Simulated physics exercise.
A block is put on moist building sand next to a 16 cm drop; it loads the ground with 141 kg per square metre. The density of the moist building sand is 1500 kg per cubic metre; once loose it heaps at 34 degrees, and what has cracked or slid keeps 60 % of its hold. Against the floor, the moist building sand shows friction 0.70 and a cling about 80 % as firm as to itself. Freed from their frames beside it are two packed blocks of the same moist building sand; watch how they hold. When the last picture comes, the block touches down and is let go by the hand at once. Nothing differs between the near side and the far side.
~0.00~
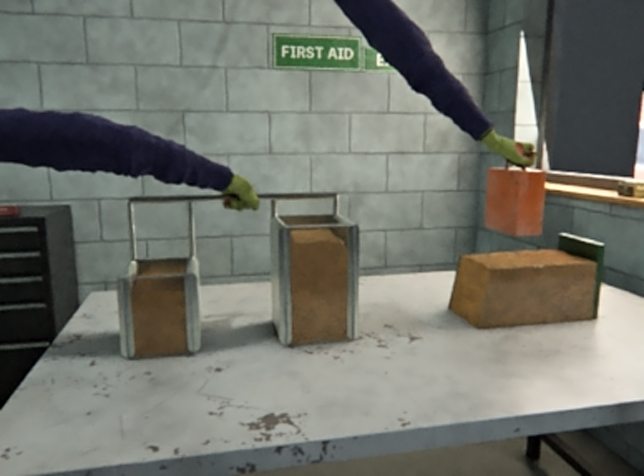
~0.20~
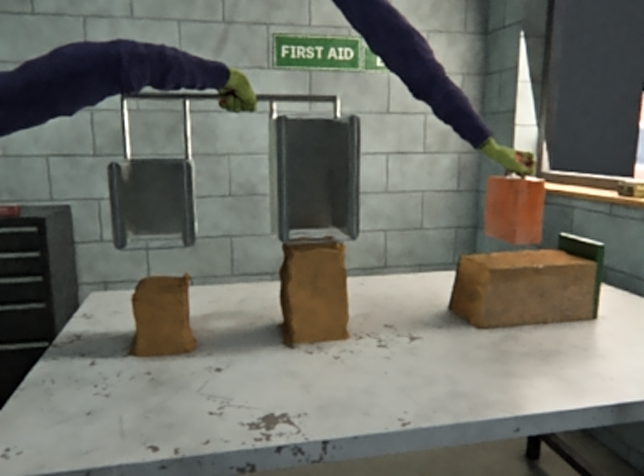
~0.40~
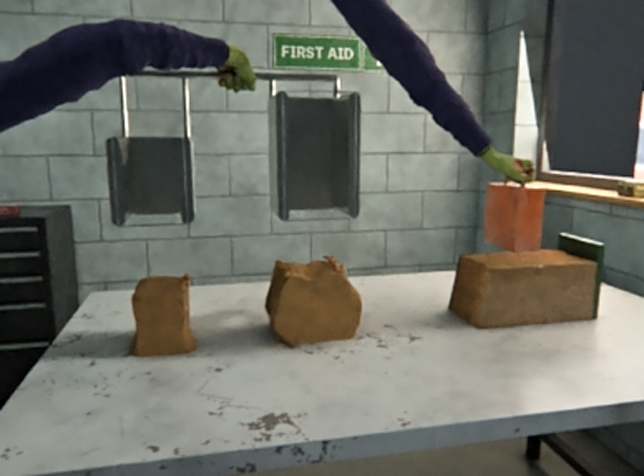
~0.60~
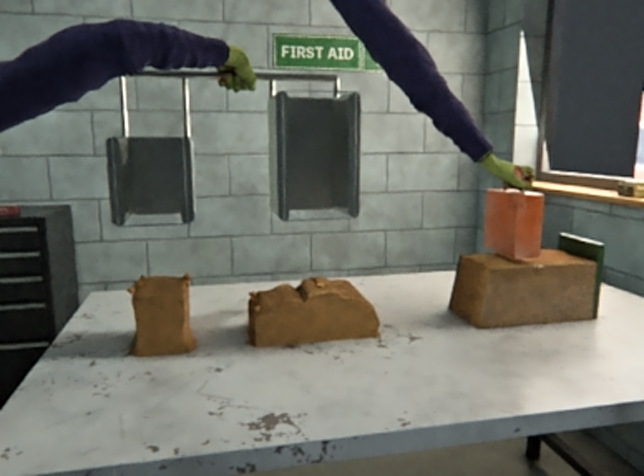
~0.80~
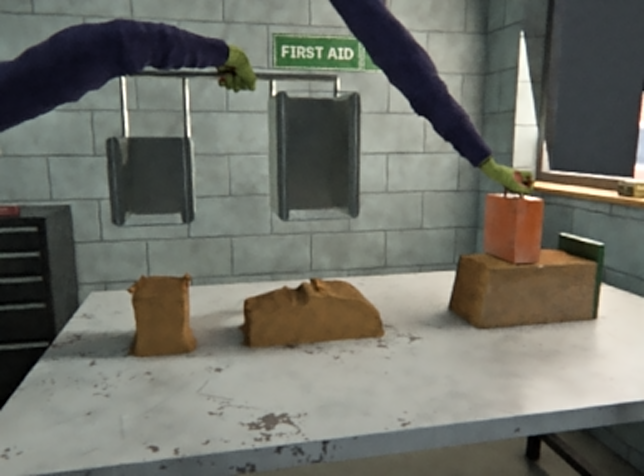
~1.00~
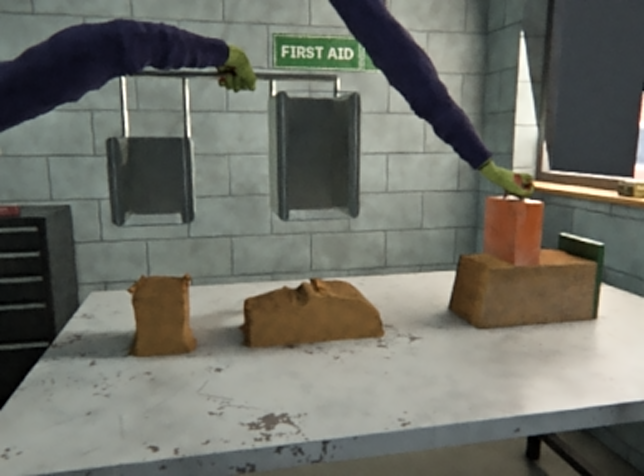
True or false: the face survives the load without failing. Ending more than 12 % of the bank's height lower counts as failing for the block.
False.
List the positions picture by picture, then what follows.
Top of the moist building sand at (531, 266); blocks stand 15 cm, 25 cm (left to right), in the first picture.
Top of the moist building sand at (531, 266); blocks stand 15 cm, 24 cm (left to right), in the second picture.
Top of the moist building sand at (531, 266); blocks stand 15 cm, 17 cm (left to right), in the third picture.
Top of the moist building sand at (531, 266); blocks stand 15 cm, 12 cm (left to right), in the fourth picture.
Top of the moist building sand at (531, 266); blocks stand 15 cm, 12 cm (left to right), in the fifth picture.
Top of the moist building sand at (552, 265); blocks stand 15 cm, 12 cm (left to right), in the sixth picture.
After 1.15 s, the block is down by 3 % of the bank's height and stands upright.
After 1.34 s, the block is down by 8 % of the bank's height and leans 6 degrees.
After 1.52 s, the block is down by 16 % of the bank's height and leans 15 degrees.
After 1.70 s, the block is down by 34 % of the bank's height and leans 36 degrees.
After 2.90 s, at the end, the block is down by 129 % of the bank's height and leans 90 degrees.
